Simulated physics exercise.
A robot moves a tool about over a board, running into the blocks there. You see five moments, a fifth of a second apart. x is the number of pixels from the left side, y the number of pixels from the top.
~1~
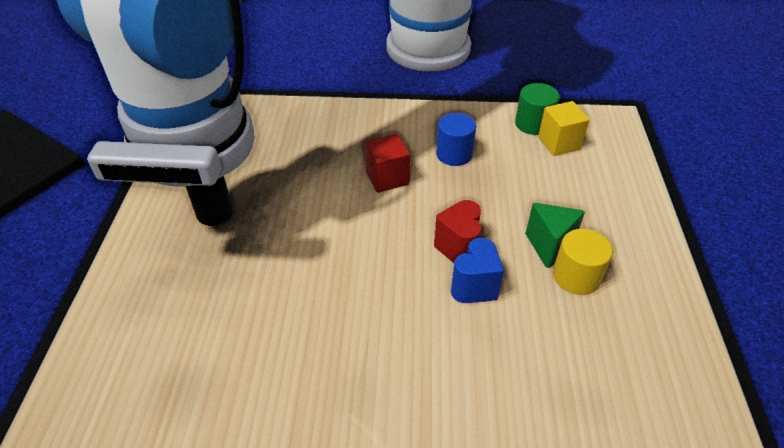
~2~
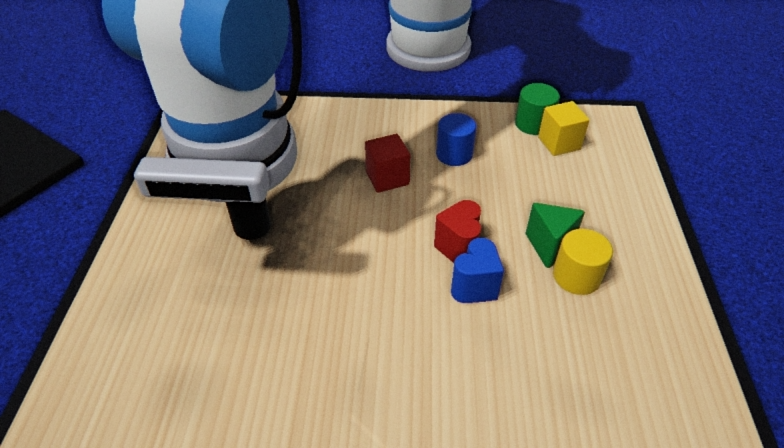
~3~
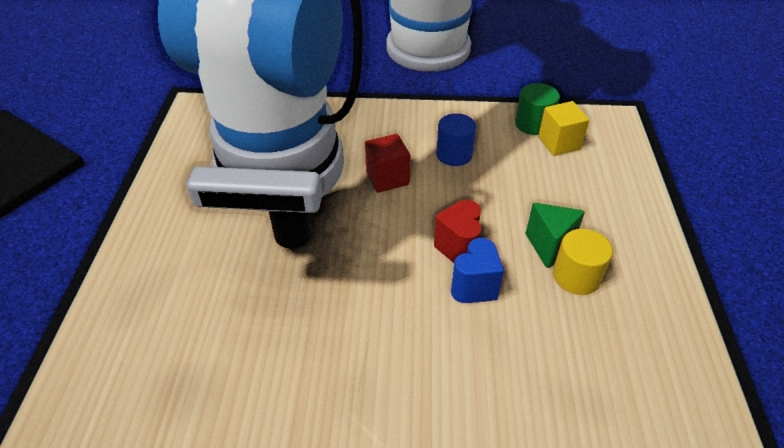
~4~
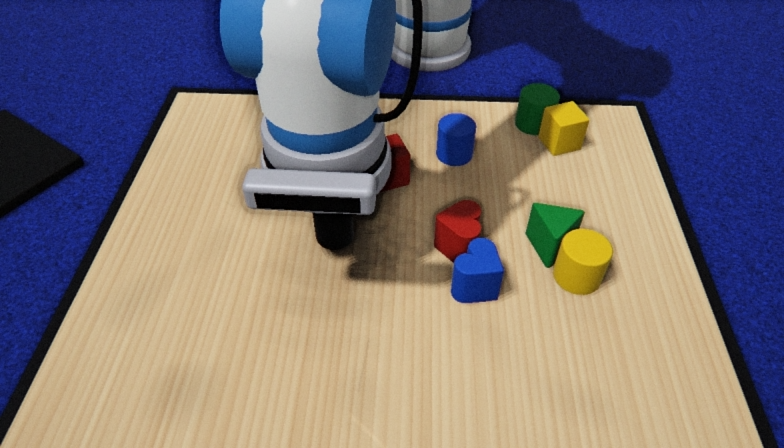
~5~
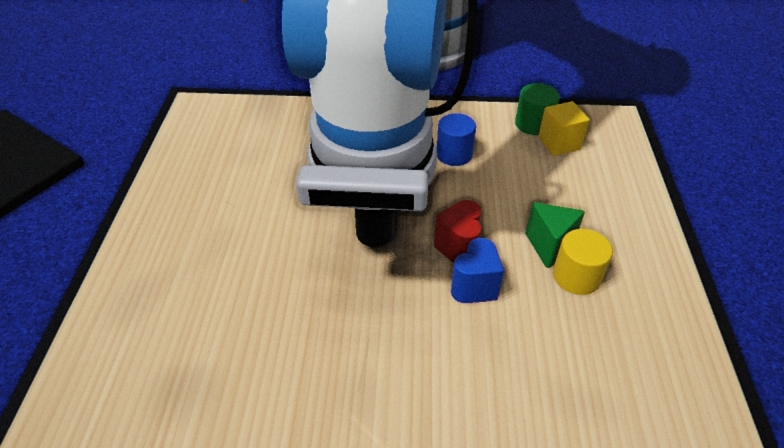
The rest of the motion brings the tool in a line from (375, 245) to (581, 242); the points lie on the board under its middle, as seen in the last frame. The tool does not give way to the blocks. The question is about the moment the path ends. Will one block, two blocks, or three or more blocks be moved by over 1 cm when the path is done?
The number is three or more.
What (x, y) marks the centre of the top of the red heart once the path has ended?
It is at (638, 214).
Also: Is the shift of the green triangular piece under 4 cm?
My answer is no.
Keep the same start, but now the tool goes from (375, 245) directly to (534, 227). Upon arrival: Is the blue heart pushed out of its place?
That would be a no.
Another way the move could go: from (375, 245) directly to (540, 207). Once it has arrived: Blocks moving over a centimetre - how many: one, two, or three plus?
The way I see it, the answer is one.
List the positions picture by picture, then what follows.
The first picture shows tool's lower end (215, 213); red heart (463, 217); blue heart (480, 257); green triangular piece (558, 216); yellow round block (588, 246).
The second picture shows tool (253, 227); blocks still.
The third picture shows tool (293, 235); blocks still.
The fourth picture shows tool (335, 236); blocks still.
The fifth picture shows tool (375, 233); red heart (463, 217); blue heart (480, 257); green triangular piece (558, 216); yellow round block (588, 246).
What follows on the original path. One third of the way, tool (447, 232); red heart (495, 218).
Two thirds of the way, tool (516, 231); red heart (566, 216); green triangular piece (601, 211), turned 20° clockwise; yellow round block (599, 251).
At the end, tool (585, 231); red heart (638, 214); blue heart still; green triangular piece (670, 207), turned 20° clockwise; yellow round block (609, 254).
